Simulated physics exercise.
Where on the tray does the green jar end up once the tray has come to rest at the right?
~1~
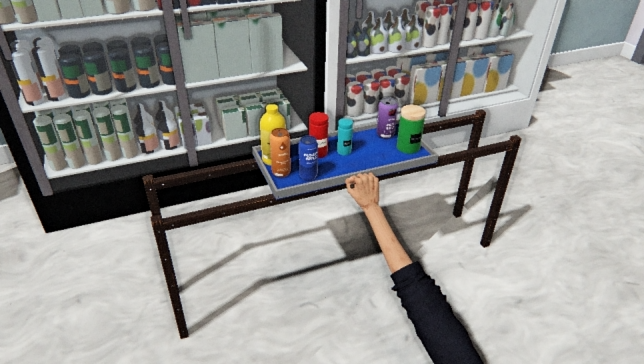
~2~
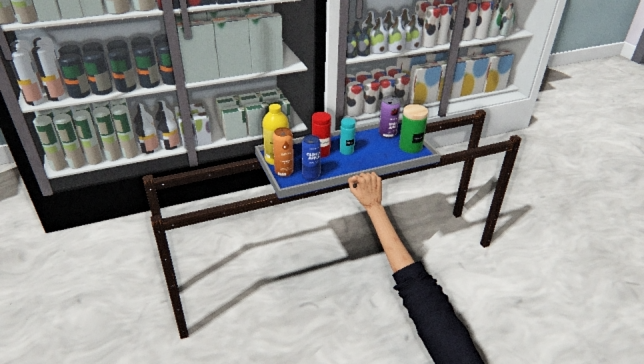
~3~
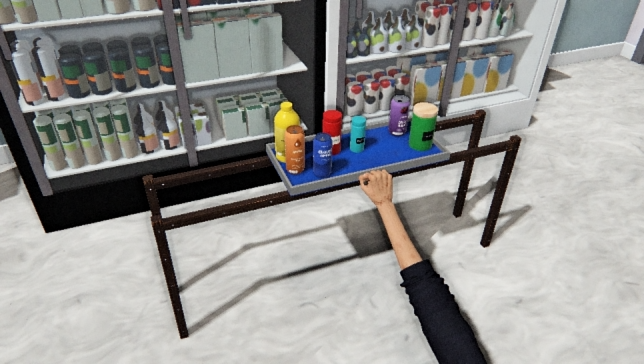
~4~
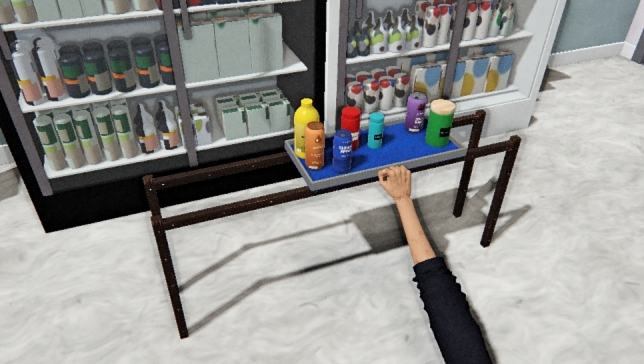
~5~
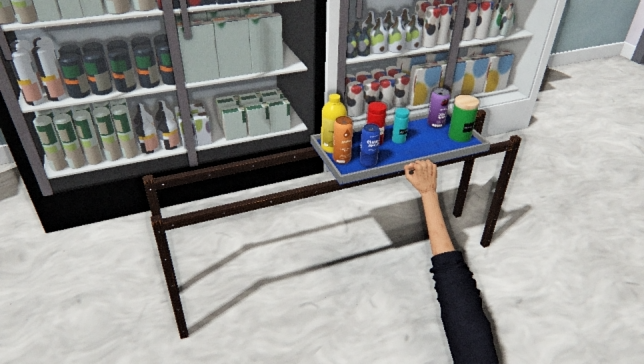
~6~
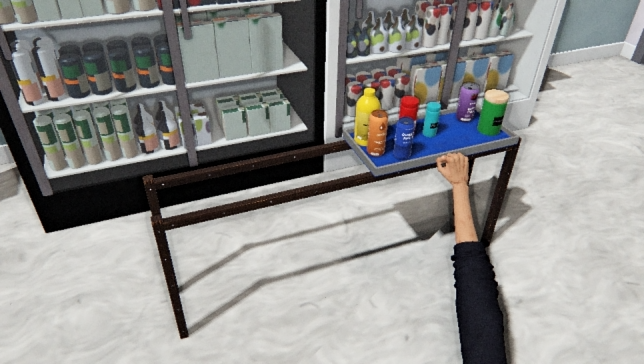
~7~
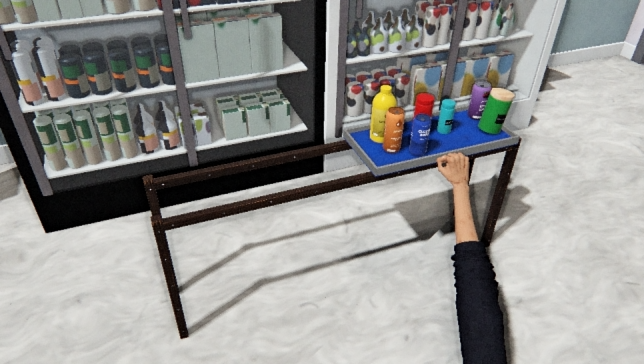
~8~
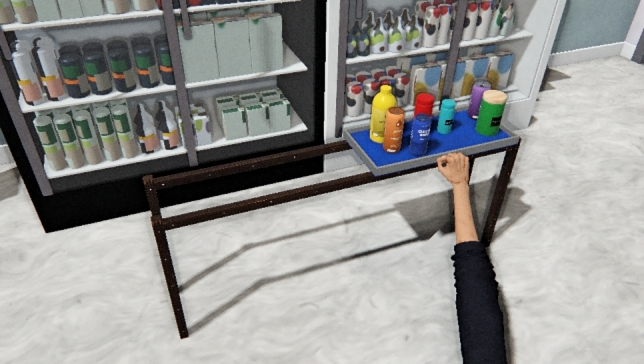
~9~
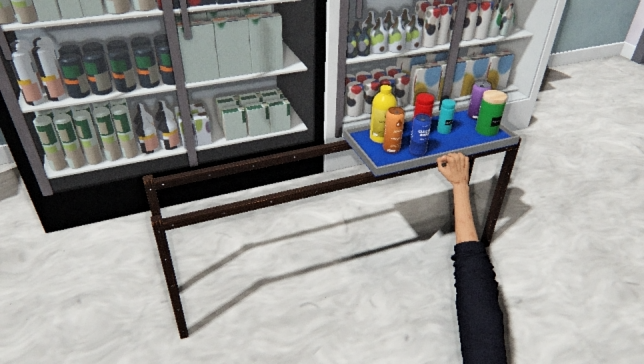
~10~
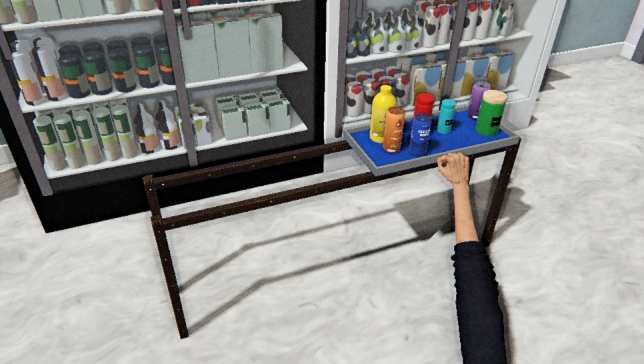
It is still upright near the right end of the tray, in about the same spot on it as at the start.
